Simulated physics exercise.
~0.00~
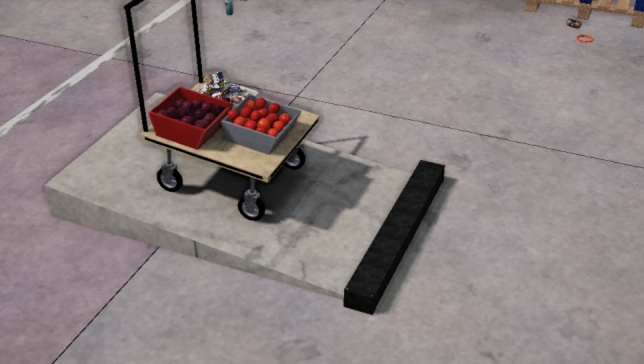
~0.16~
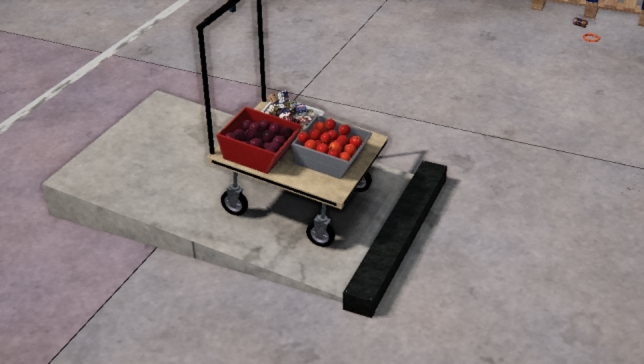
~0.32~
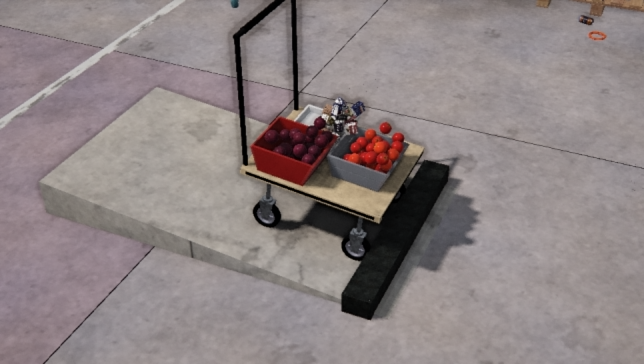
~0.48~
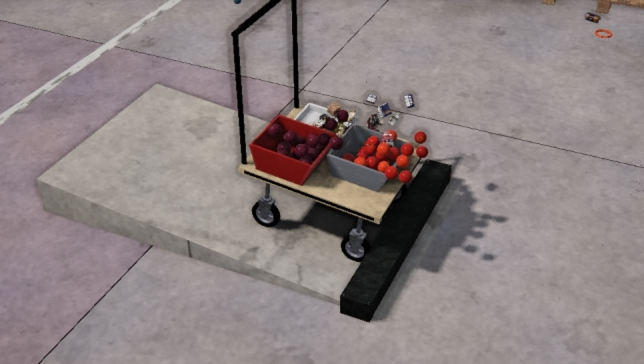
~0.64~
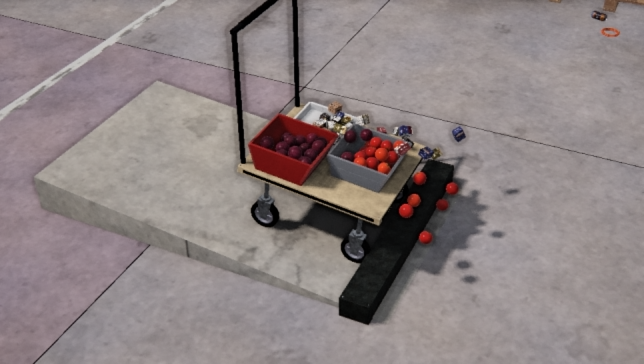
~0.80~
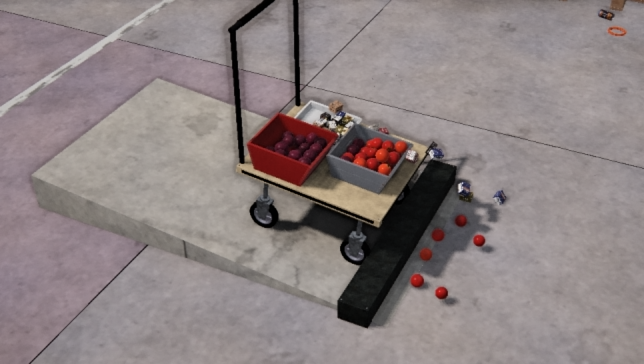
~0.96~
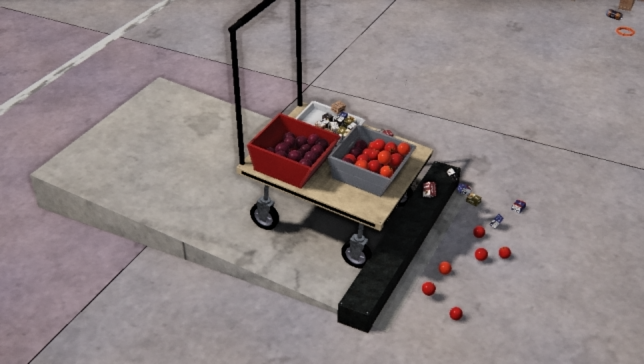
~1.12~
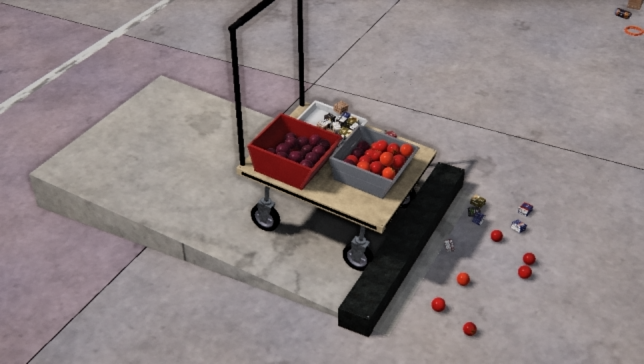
A trolley rolls right, stops at a black sill, and spills red balls and small cartons.
